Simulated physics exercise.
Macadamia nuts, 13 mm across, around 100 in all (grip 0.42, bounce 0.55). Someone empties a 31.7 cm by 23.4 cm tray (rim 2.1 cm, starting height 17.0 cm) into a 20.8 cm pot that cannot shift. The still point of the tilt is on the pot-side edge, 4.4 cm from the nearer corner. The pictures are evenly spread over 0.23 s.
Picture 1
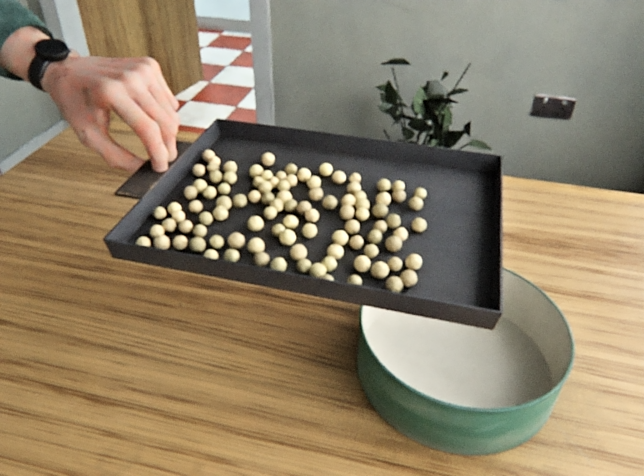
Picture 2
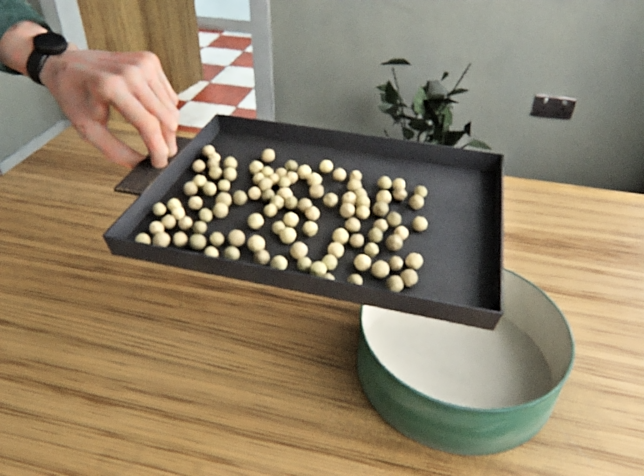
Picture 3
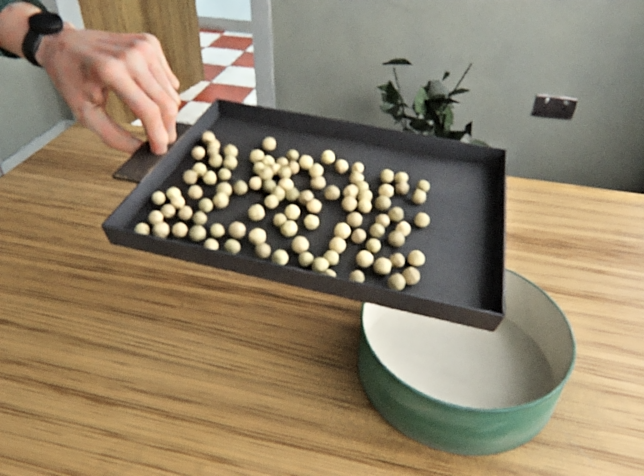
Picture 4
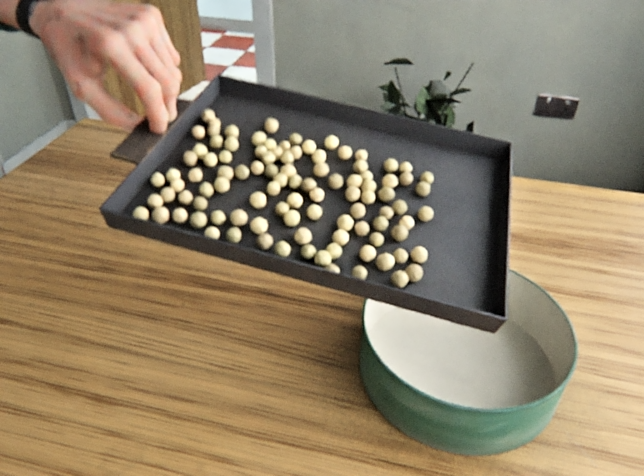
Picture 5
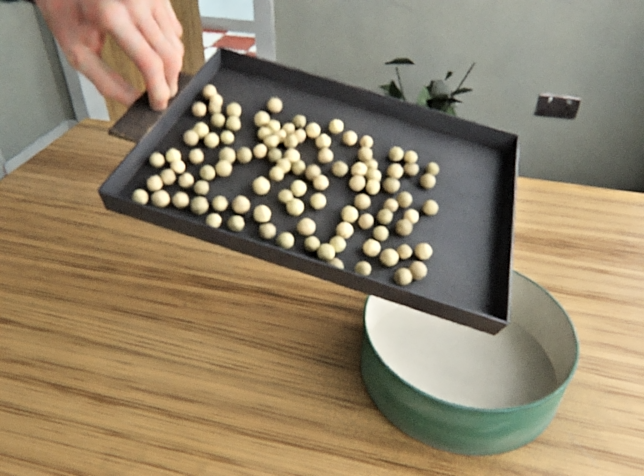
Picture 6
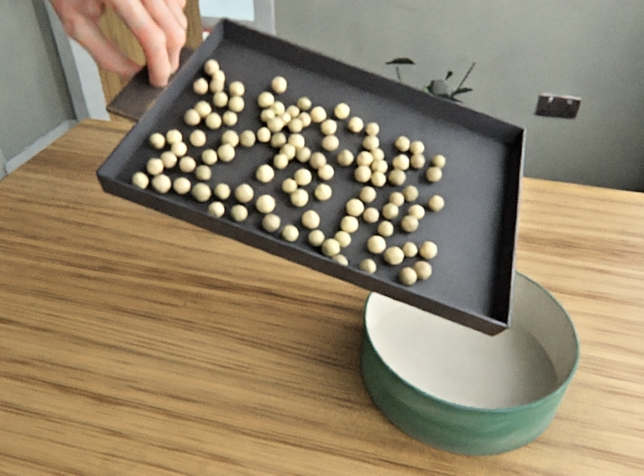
The video shows a hand holding a dark rectangular tray of small round pale nuts beside a green pot on a wooden table, then raising its left end so the tray slants down to the right.
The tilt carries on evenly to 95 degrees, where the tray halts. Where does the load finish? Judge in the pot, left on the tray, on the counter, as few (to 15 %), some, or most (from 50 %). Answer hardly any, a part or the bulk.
In the pot: Hardly any; left on the tray: Hardly any; on the counter: The bulk.
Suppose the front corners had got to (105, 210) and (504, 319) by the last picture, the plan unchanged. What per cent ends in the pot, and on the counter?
Pot 0, counter 100.
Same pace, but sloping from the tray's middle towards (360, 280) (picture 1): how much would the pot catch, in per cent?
About 5 per cent.
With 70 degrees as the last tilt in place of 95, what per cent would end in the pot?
In that case some 0 per cent.
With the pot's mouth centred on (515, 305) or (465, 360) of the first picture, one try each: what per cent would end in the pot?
About 0 and 80 per cent.
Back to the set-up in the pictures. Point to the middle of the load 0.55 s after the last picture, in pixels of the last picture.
Near (499, 301).
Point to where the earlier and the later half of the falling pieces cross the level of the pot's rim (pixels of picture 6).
First near (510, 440), later near (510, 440).
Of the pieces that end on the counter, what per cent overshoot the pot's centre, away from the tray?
Roughly 80 per cent.
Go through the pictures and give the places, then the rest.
The first picture shows tray tilt 0 degrees, front corners at (108, 238) and (498, 309); middle of the pieces at (291, 205); pot at (464, 322).
The second picture shows tray tilt 1 degrees, front corners at (107, 234) and (499, 310); middle of the pieces at (291, 203).
The third picture shows tray tilt 4 degrees, front corners at (106, 224) and (501, 312), lowest corner right front; middle of the pieces at (292, 195).
The fourth picture shows tray tilt 9 degrees, front corners at (104, 207) and (503, 316), lowest corner right front; middle of the pieces at (295, 181).
The fifth picture shows tray tilt 14 degrees, front corners at (103, 189) and (505, 319), lowest corner right front; middle of the pieces at (298, 167).
The sixth picture shows tray tilt 19 degrees, front corners at (101, 172) and (506, 323), lowest corner right front; middle of the pieces at (303, 154); pot at (469, 321).
Then, 0.33 s after the last picture, tilt 56 degrees; the tray holds 100 %, the pot 0 %.
Then, 0.55 s after the last picture, tilt 81 degrees; the tray holds 80 %, the pot 0 %.
Then, 0.89 s after the last picture, tilt 95 degrees; the tray holds 10 %, the pot 5 %.
In the end, pot 5 %, tray 0 %, counter 95 %.
